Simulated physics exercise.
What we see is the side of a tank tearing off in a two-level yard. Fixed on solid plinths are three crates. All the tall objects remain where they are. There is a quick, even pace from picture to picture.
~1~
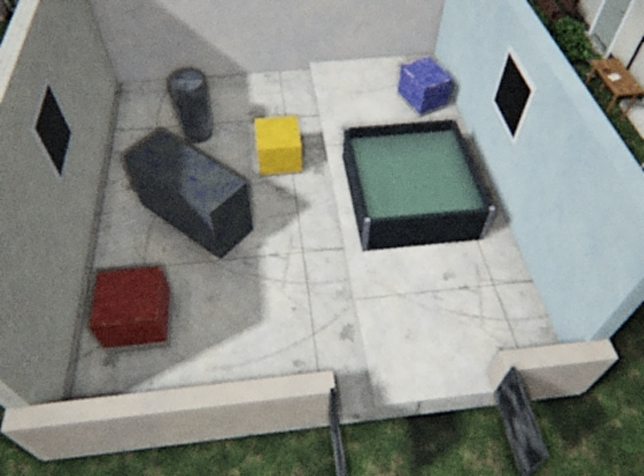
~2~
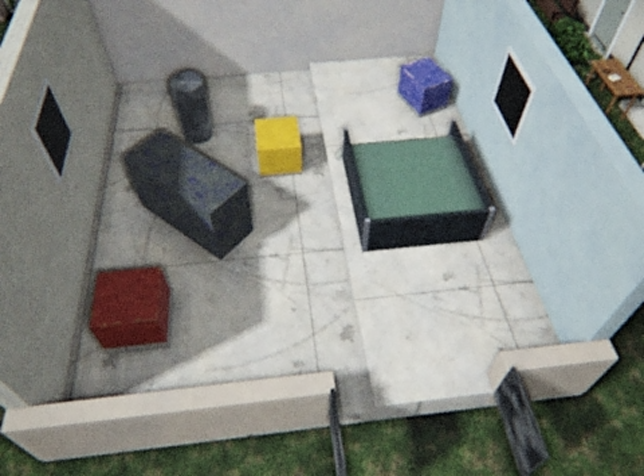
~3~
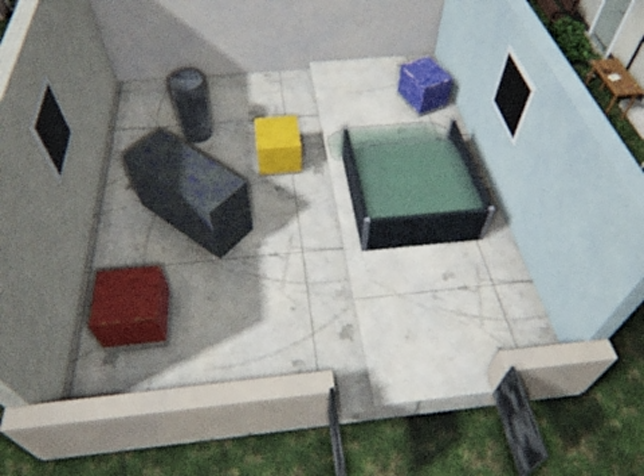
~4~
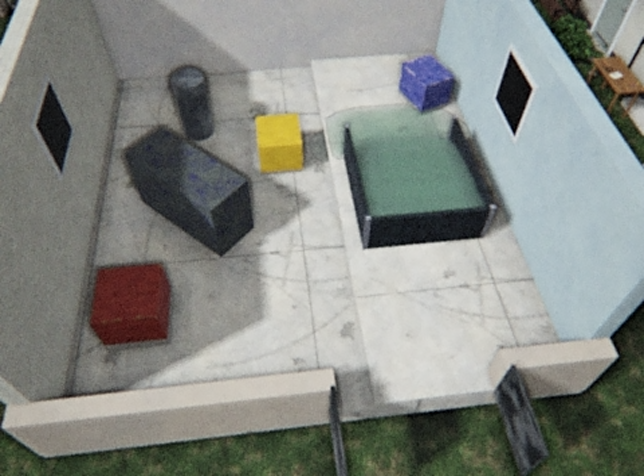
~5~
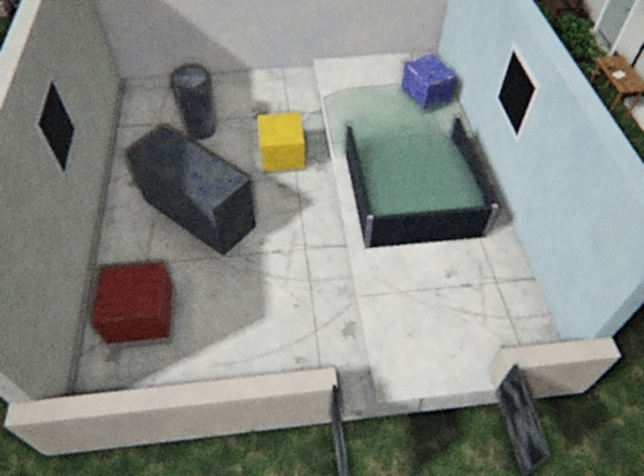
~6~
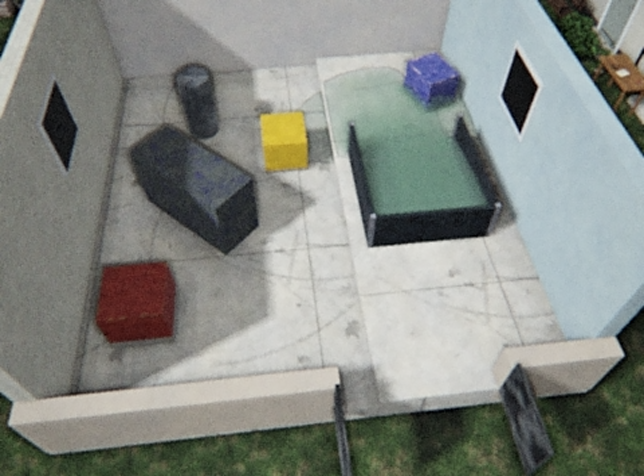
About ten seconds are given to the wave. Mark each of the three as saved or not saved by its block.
Yellow crate - not saved; blue crate - not saved; red crate - saved.
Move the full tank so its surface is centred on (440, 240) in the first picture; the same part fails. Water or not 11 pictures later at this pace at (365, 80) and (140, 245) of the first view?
First point soaked, second point untouched.
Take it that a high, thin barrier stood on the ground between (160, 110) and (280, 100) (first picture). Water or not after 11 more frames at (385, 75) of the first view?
Answer: Flooded.
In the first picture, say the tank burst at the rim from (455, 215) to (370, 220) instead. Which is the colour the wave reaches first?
My answer: The red-painted one.
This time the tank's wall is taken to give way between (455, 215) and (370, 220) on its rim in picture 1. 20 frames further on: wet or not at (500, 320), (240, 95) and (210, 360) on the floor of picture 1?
Read off point by point, the answer is soaking, not soaked, soaking.
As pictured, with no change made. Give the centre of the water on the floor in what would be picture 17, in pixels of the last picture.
Near pixel (379, 119).
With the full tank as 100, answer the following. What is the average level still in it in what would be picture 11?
I'd put it near 50 per cent.
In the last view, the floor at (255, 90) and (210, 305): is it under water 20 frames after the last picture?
First spot inundated, second spot spared.
A moment on, water covers 25 % of the floor; the yellow crate water round its plinth, the blue crate water round its plinth, the red crate not reached.
Next, water covers 30 % of the floor; the yellow crate water round its plinth, the blue crate water round its plinth, the red crate not reached.
Then, water covers 45 % of the floor; the yellow crate water round its plinth, the blue crate water round its plinth, the red crate not reached.
Later, water covers 65 % of the floor; the yellow crate water round its plinth, the blue crate water round its plinth, the red crate water round its plinth.
In the end, water covers 90 % of the floor; the yellow crate was topped, the blue crate was topped, the red crate stayed above the water.
